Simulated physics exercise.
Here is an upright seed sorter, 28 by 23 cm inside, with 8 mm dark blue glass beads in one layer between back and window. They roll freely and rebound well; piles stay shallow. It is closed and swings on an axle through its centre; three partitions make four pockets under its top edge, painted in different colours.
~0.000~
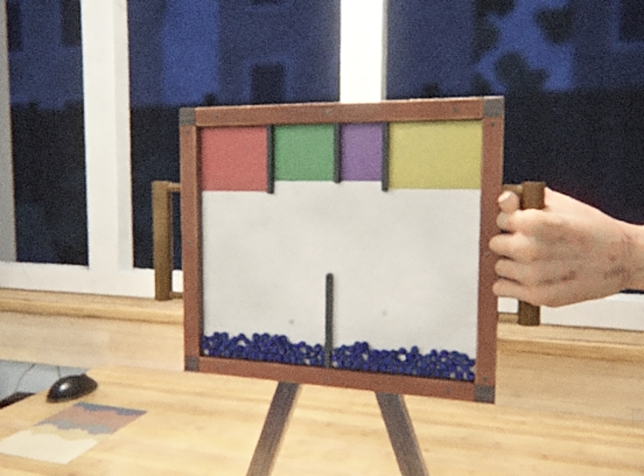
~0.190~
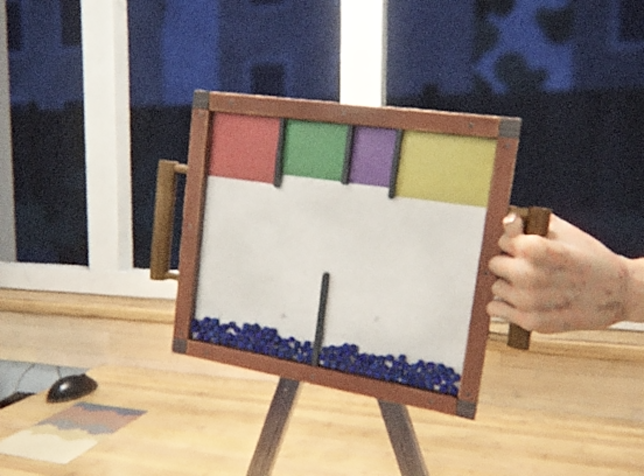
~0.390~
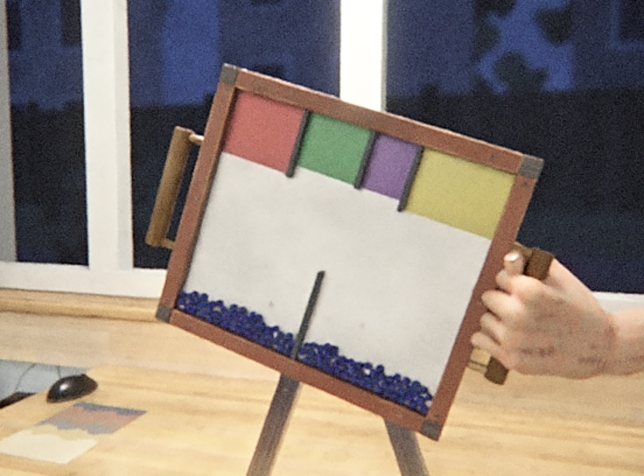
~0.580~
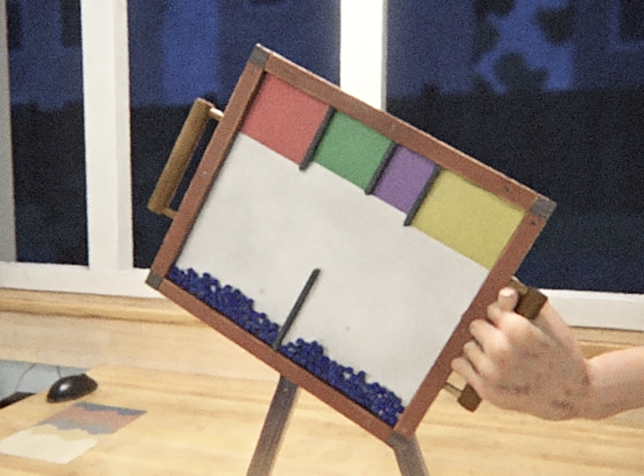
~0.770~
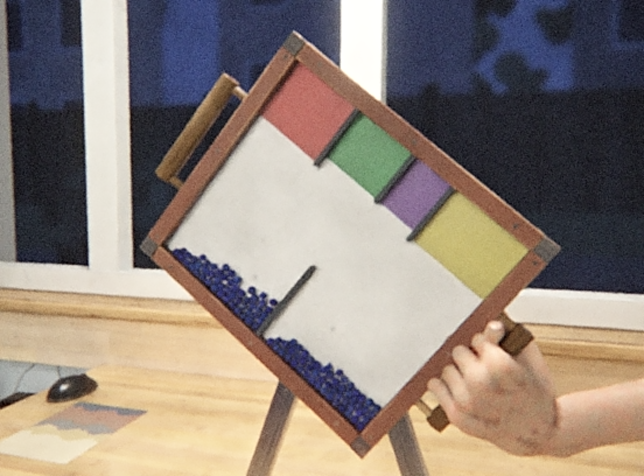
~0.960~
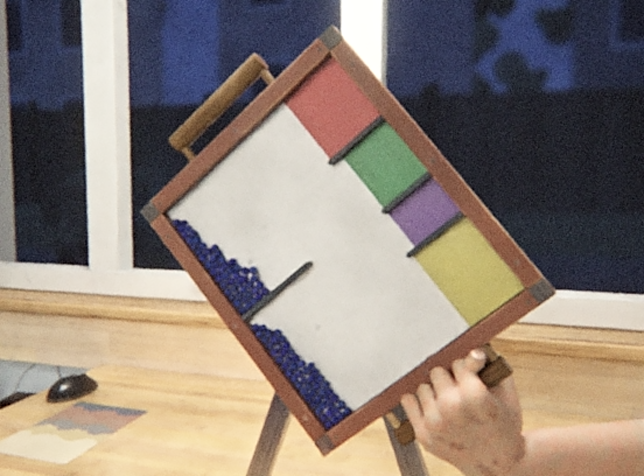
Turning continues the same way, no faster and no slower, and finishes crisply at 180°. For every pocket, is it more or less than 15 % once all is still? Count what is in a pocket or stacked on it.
Yellow more, purple more, red less, green less than 15 %.
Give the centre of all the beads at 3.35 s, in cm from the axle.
Some 9 cm left and 9 cm below.
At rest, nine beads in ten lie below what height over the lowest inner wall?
Roughly 6 cm.
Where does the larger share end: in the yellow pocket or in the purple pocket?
It is the yellow pocket.
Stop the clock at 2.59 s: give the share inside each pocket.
Yellow pocket: 45; purple pocket: 20; red pocket: 0; green pocket: 0.
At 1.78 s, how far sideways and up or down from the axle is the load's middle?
Some 7 cm left and 5 cm below.
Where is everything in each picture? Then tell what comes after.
The first picture shows level, about 100 beads; beads' middle (331, 354); highest (357, 344); yellow (434, 154), purple (362, 151), red (235, 158), green (305, 152); walls (329, 369) to (329, 275).
The second picture shows turned 7° clockwise; beads' middle (319, 353); highest (207, 320).
The third picture shows turned 18° clockwise; beads' middle (300, 347); highest (195, 294).
The fourth picture shows turned 29° clockwise; beads' middle (285, 340); highest (175, 269).
The fifth picture shows turned 39° clockwise; beads' middle (278, 334); highest (184, 251).
The sixth picture shows turned 50° clockwise; beads' middle (265, 324); highest (184, 223); yellow (468, 270), purple (425, 211), red (333, 108), green (386, 163); partition tips (331, 163), (384, 211), (410, 254).
After 1.78 s it has turned 96°, the beads' middle is 7 cm left of and 5 cm below the axle; inside pockets, nothing yet.
After 3.35 s it has turned 180°, the beads' middle is 9 cm left of and 9 cm below the axle; inside pockets, yellow 70 %, purple 20 %.
Settled by 4.0 s, yellow 80 %, purple 20 %, red 0 %, green 0 %.
